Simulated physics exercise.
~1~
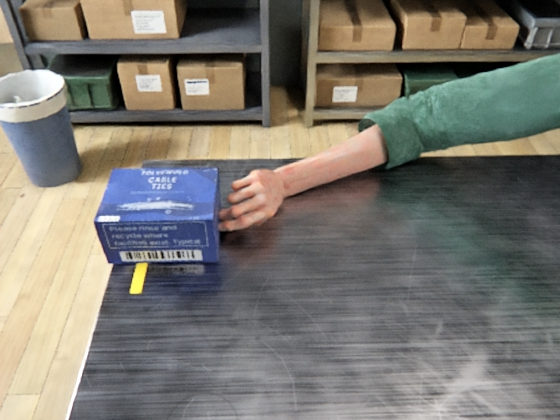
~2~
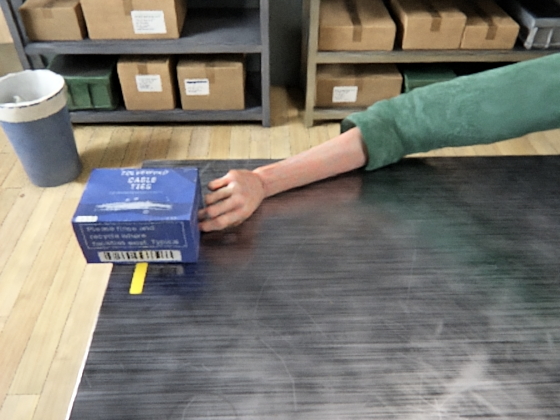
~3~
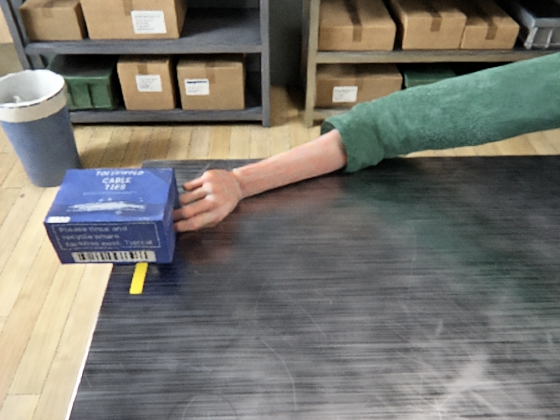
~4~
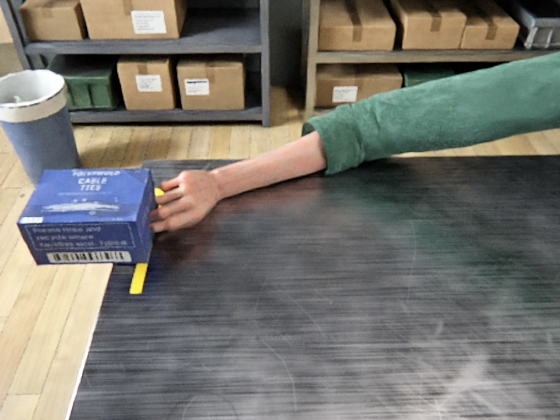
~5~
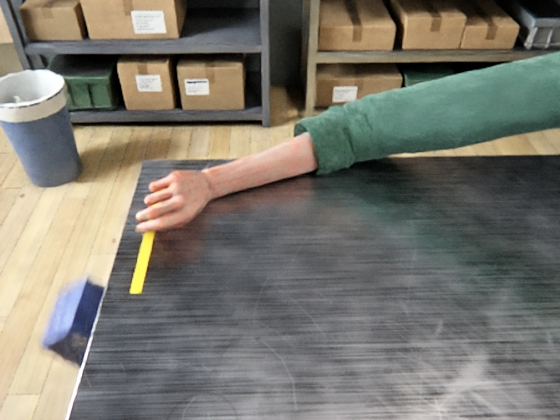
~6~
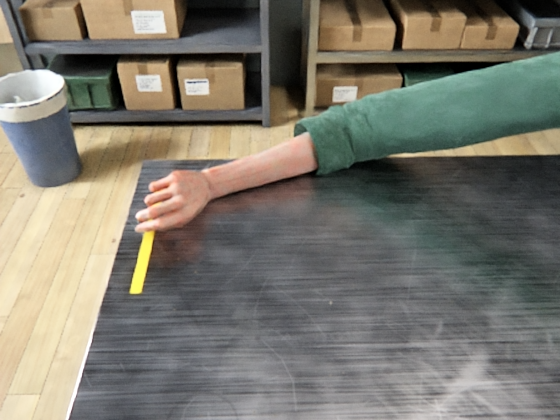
A blue box of cable ties was pushed left across a dark tabletop by a hand in a green sleeve, past a yellow strip of tape, until it tipped over the edge and dropped out of sight, leaving the hand resting by the tape.
